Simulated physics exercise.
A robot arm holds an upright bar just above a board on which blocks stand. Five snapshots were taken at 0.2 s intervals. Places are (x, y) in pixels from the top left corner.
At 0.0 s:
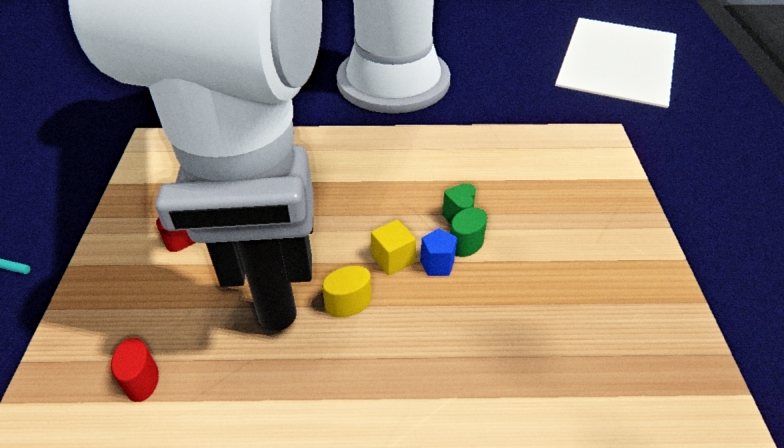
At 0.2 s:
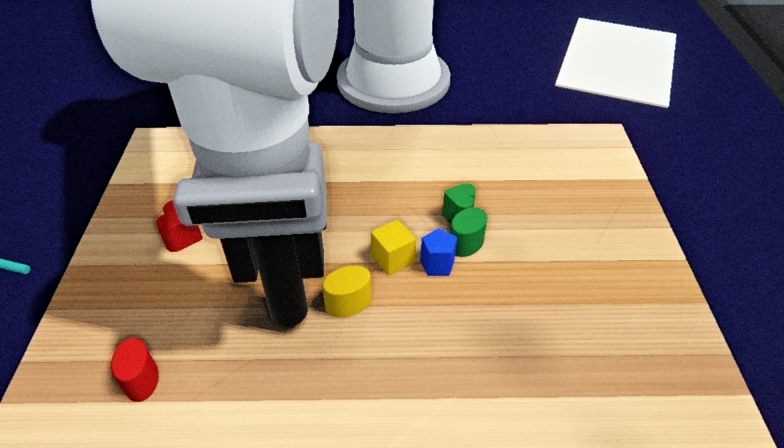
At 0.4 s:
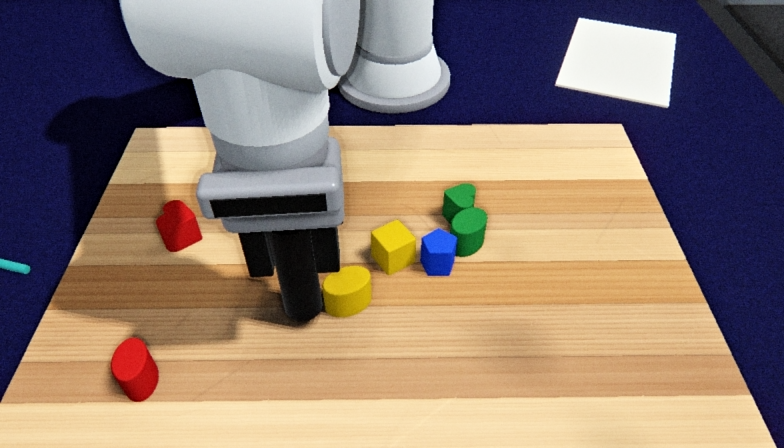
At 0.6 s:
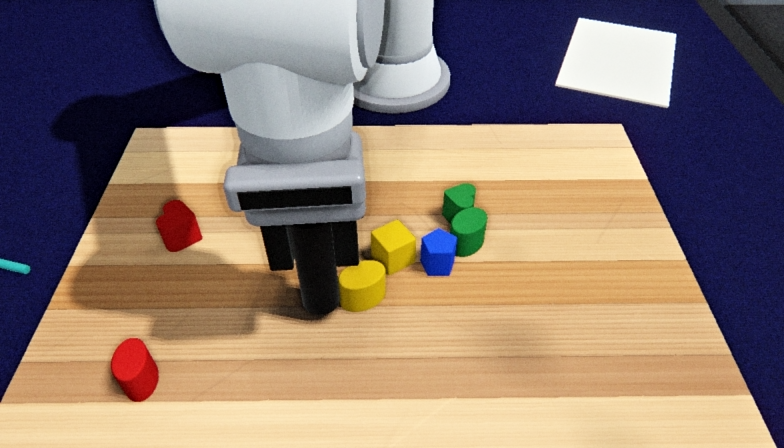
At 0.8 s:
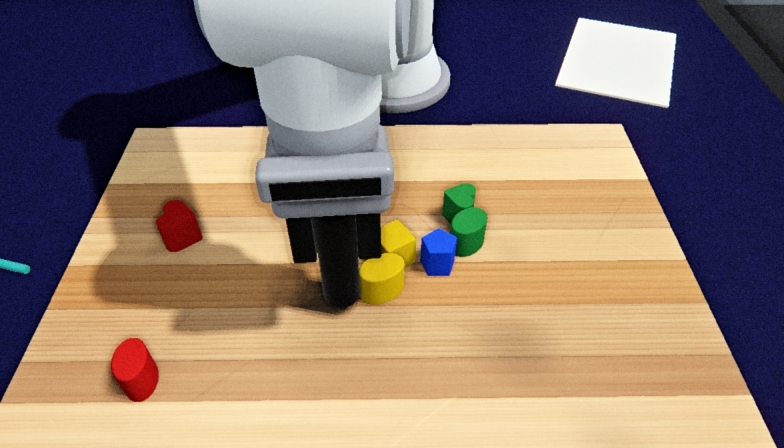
We see a robot arm holding a dark upright bar over a wooden board scattered with coloured blocks; the bar moves right to the yellow elliptical block, then pushes it rightward and slightly away, near the yellow square piece.
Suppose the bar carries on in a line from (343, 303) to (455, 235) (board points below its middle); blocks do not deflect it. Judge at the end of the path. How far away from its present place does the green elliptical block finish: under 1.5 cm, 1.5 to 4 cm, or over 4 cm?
The answer will be the middling band, 1.5 to 4 cm.
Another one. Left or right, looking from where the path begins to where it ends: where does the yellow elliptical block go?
To the right.
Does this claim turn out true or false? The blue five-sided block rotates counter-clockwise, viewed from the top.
True.
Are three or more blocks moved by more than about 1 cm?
The answer is yes.
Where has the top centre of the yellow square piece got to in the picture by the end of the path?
Somewhere near (414, 205).
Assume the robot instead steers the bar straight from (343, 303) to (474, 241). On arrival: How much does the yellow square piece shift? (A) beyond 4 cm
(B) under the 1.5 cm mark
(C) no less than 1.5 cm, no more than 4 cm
C - no less than 1.5 cm, no more than 4 cm.
The first path, step by step. One third of the way, bar (384, 268); yellow elliptical block (425, 258), turned 55° clockwise; yellow square piece (397, 229), turned 15° anticlockwise; blue five-sided block (449, 241), turned 40° anticlockwise.
Two thirds of the way, bar (421, 246); yellow elliptical block (440, 259); yellow square piece (413, 208), turned 85° anticlockwise; blue five-sided block (467, 243), turned 90° anticlockwise; green elliptical block (472, 217).
At the end, bar (456, 225); yellow elliptical block (440, 259), turned 120° clockwise; yellow square piece (414, 205), turned 90° anticlockwise; blue five-sided block (467, 243), turned 90° anticlockwise; green elliptical block (495, 210), turned 20° clockwise.
